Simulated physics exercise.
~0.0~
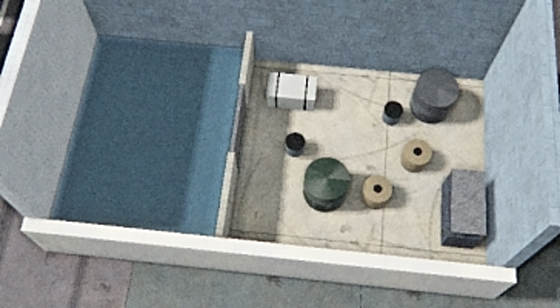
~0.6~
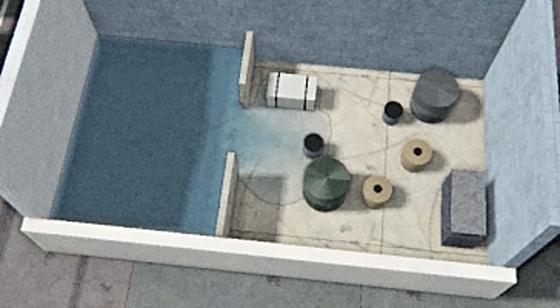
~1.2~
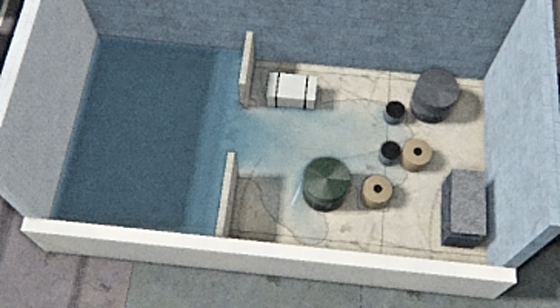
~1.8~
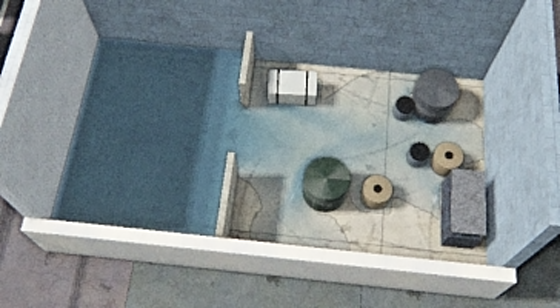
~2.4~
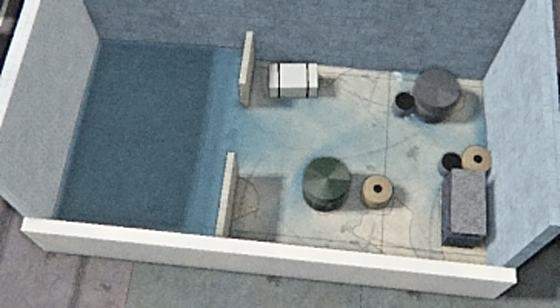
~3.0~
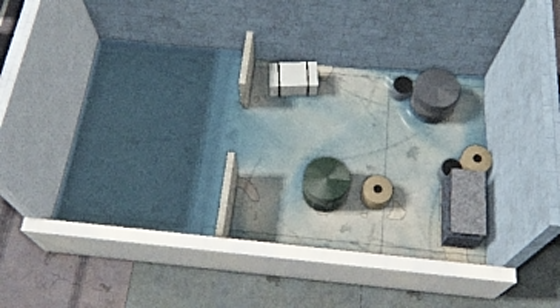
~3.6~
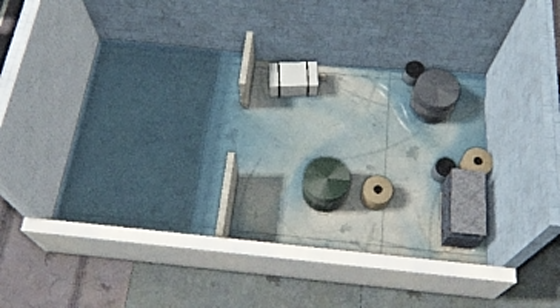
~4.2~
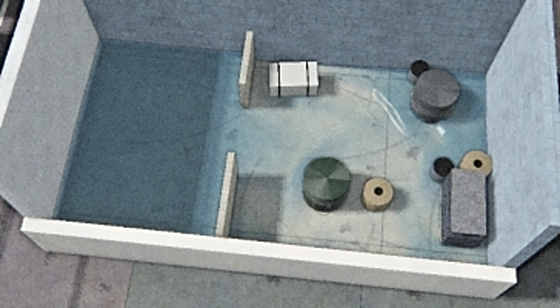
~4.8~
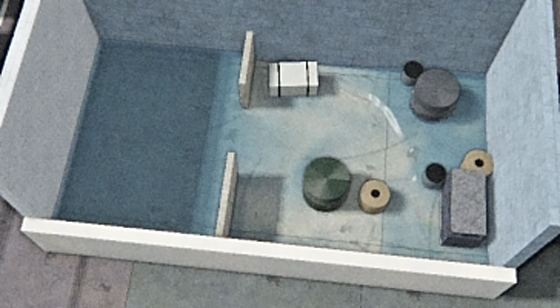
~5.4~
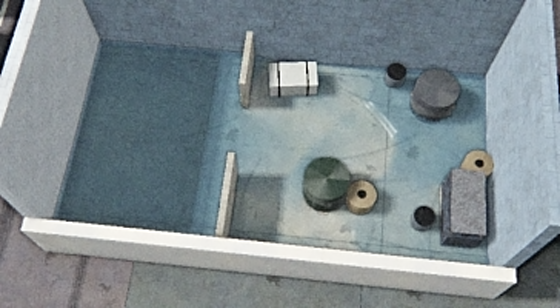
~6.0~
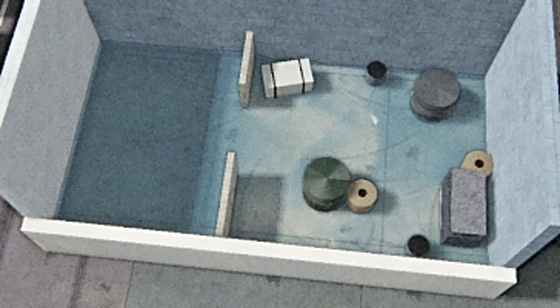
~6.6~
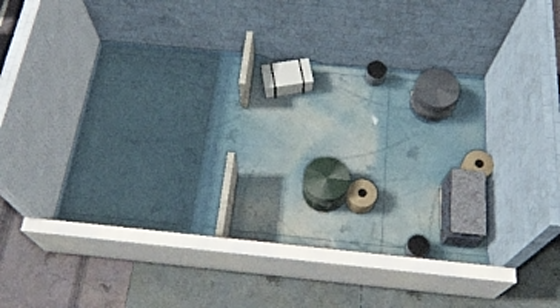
A blue pool of water behind a partition burst through a gap and spread across the pale floor, sweeping two dark pails and a tan drum rightward, before the pails drifted back and settled, one near the front wall and one by the back.
